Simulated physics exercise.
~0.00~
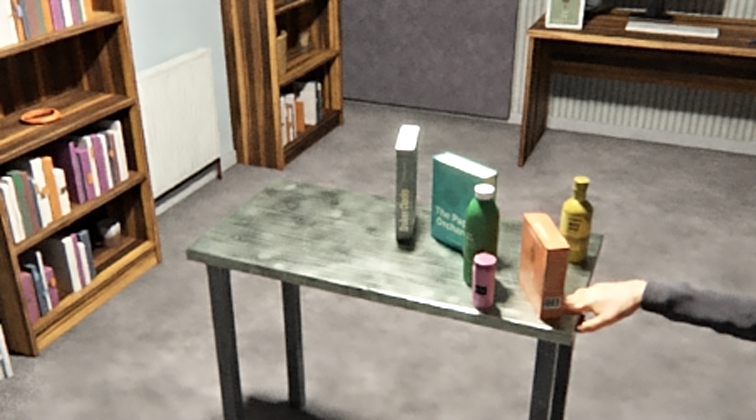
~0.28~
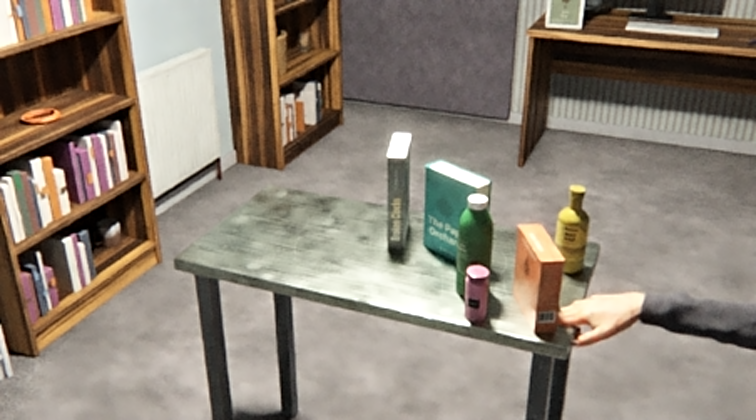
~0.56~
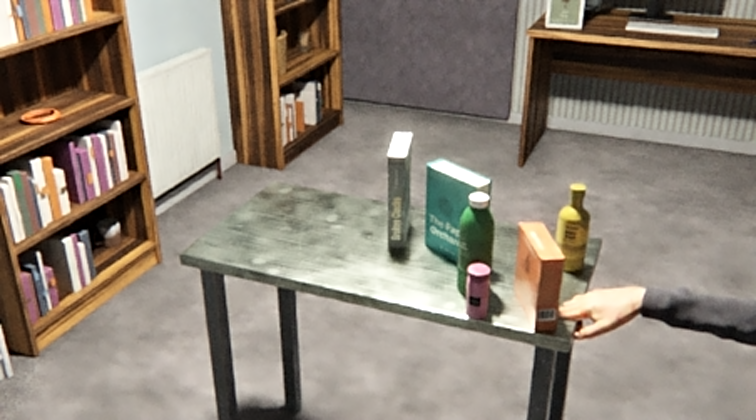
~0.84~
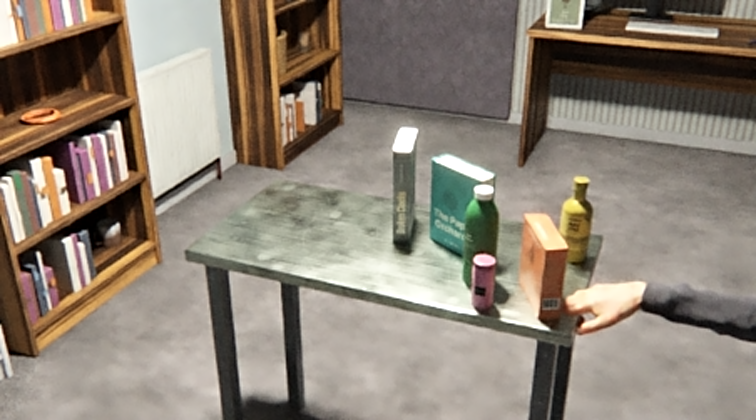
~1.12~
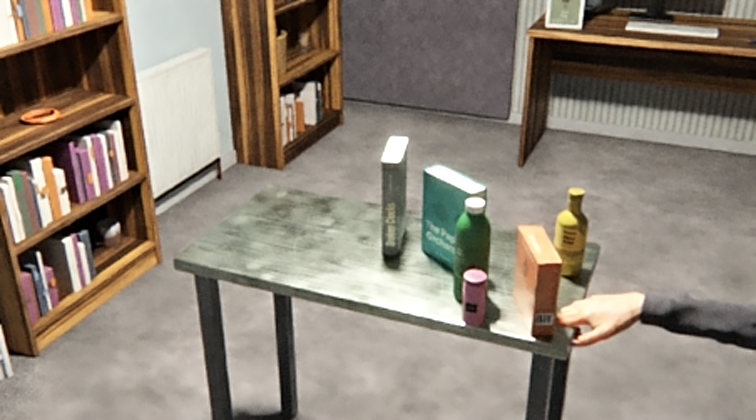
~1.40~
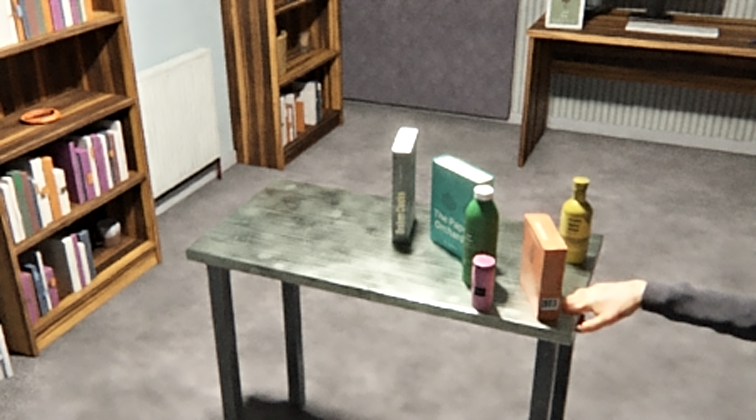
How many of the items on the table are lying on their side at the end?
None of them are lying down. The two books, the two bottles, the orange packet and the small pink container are all still upright.
